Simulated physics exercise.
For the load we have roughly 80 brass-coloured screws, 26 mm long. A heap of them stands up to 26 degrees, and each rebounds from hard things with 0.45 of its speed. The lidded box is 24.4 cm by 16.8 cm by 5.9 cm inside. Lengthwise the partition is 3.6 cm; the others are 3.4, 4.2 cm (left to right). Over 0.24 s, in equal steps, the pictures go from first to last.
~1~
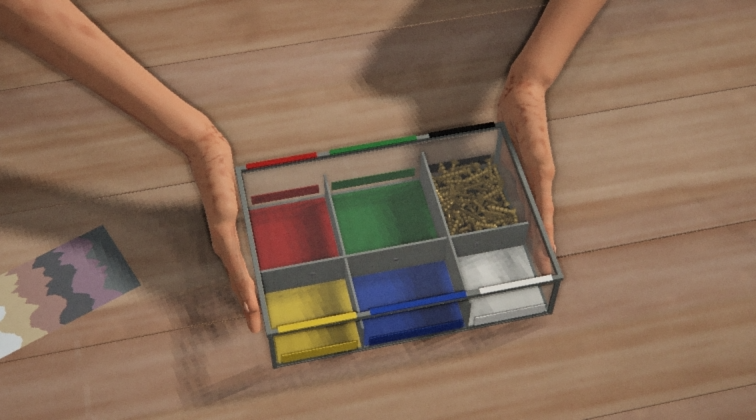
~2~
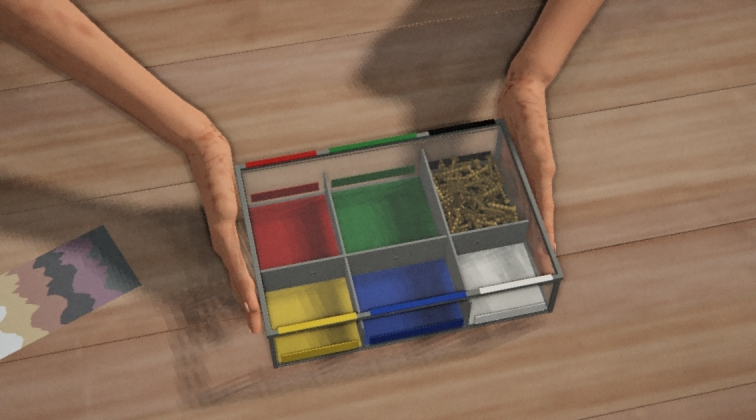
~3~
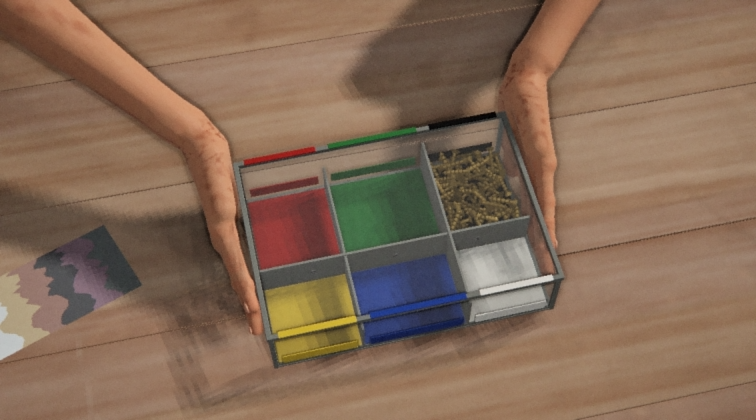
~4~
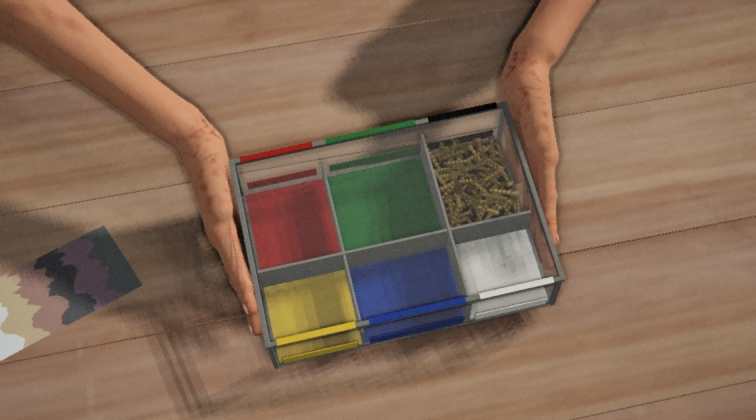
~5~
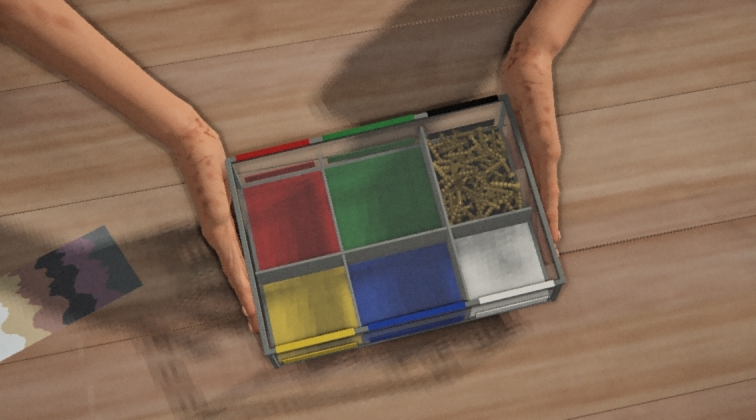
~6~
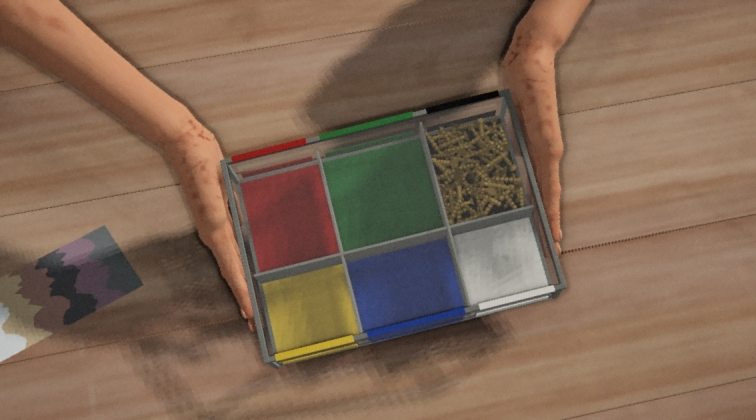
Two hands tilt a clear divided box of coloured compartments, with brass-coloured screws in one.
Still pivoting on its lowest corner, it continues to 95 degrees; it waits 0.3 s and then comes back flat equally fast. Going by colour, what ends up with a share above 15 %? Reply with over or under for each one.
Red: Under, blue: Over, green: Under, yellow: Under, white: Over, black: Over.
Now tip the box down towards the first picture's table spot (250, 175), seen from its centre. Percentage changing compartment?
About 10 per cent.
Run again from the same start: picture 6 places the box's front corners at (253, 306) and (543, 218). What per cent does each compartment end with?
In per cent, the final split is red 10, blue 0, green 5, yellow 0, white 0, black 90.
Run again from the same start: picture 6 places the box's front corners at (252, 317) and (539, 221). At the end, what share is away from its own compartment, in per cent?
Then roughly 10 per cent.
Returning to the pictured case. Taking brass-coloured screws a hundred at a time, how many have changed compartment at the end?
Near 70 in a hundred.
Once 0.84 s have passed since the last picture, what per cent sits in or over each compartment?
Shares - red: 0, blue: 15, green: 0, yellow: 0, white: 40, black: 45.
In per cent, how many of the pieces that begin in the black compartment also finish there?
It works out to near 30 percent.
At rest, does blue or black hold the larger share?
More settles in the black compartment.
Then, 0.84 s after the last picture, tilt 95 degrees; blue 15 %, white 40 %, black 45 %.
Then, 1.40 s after the last picture, tilt 49 degrees; blue 20 %, yellow 5 %, white 45 %, black 30 %.
Then, 2.01 s after the last picture, tilt 0 degrees; blue 20 %, yellow 5 %, white 40 %, black 30 %.
In the end, red 0 %, blue 20 %, green 0 %, yellow 5 %, white 40 %, black 30 %.
